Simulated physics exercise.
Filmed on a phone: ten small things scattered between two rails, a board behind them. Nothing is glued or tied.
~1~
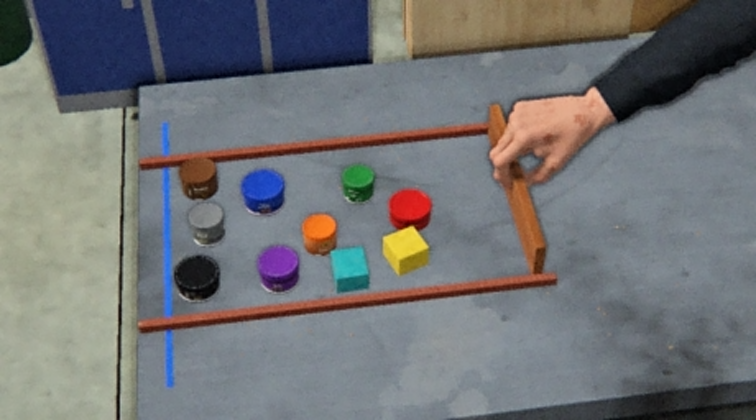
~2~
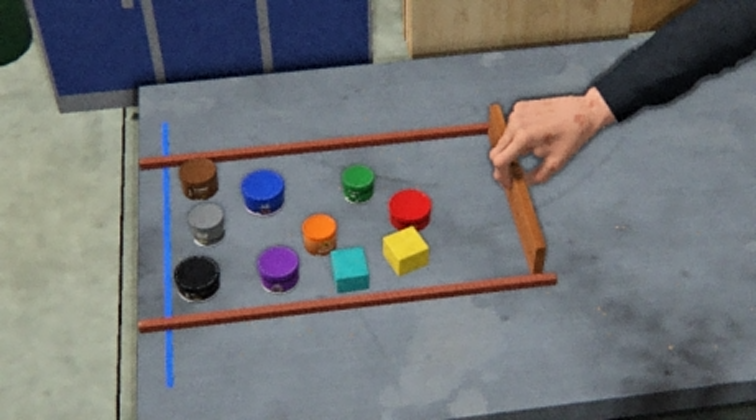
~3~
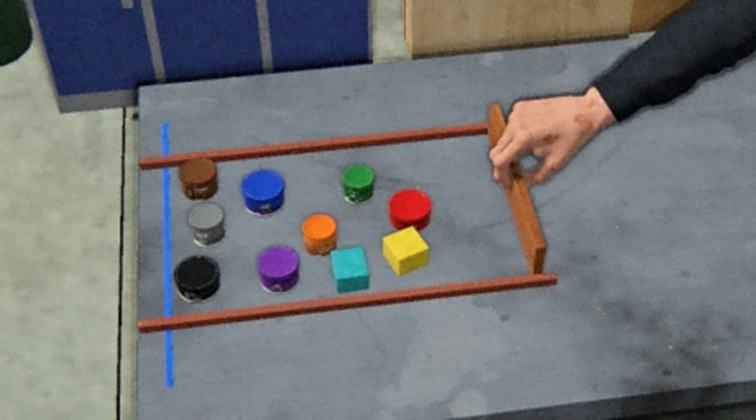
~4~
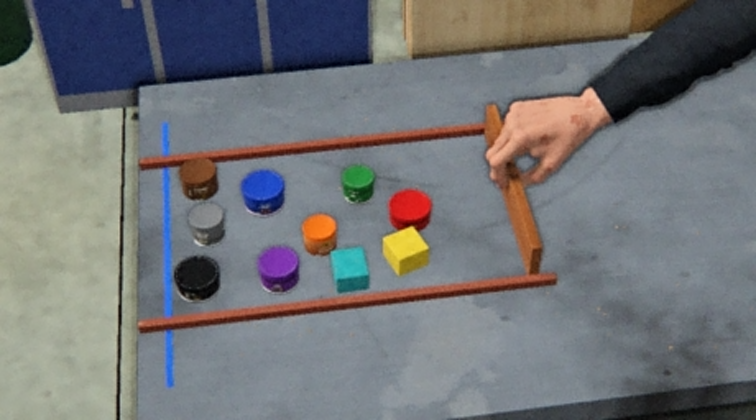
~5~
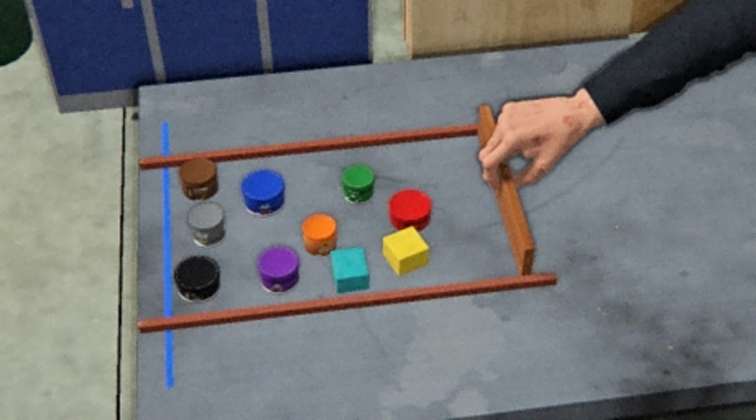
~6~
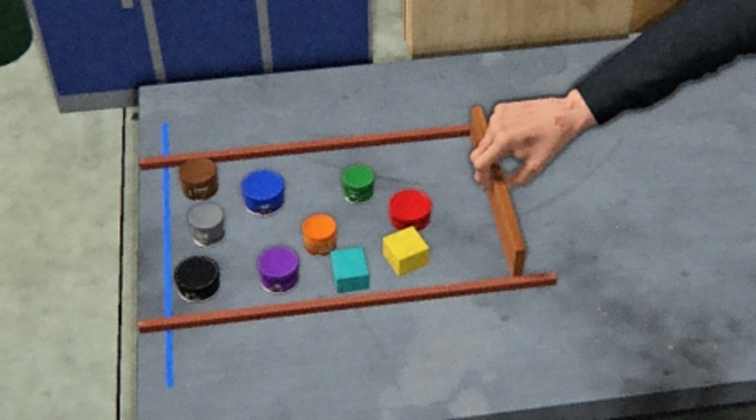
At first, ten small colored tubs and blocks sit scattered between two reddish-brown rails, with a hand gripping a wooden board at the right and a blue line at the left. Then the hand slides the board slightly leftward, while the scattered objects stay where they are, untouched.
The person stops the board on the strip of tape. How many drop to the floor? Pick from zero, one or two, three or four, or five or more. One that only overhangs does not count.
The number that fall off is five or more.
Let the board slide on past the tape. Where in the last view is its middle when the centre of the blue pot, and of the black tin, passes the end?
Its middle is around (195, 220) and around (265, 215).
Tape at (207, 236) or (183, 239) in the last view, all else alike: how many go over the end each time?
Try by try, 2 and 6.
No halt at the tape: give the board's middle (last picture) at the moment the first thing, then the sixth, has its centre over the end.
Its middle is around (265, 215) and later (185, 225).
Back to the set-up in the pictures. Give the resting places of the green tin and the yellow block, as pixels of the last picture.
About (149, 207), and the other about (149, 277).
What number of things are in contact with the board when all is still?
It touches 4.
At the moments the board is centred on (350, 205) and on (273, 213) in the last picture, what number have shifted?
At the one place 6, at the other 9.
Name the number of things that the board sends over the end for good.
In all, 6 of them.
A little later, none off yet; black tin at rest near (198, 280); brown tub at rest near (199, 179); grey tin at rest near (208, 226).
When it is over, the number that fall off is five or more; down, turquoise block, orange tub, purple pot, blue pot, grey tin and black tin.
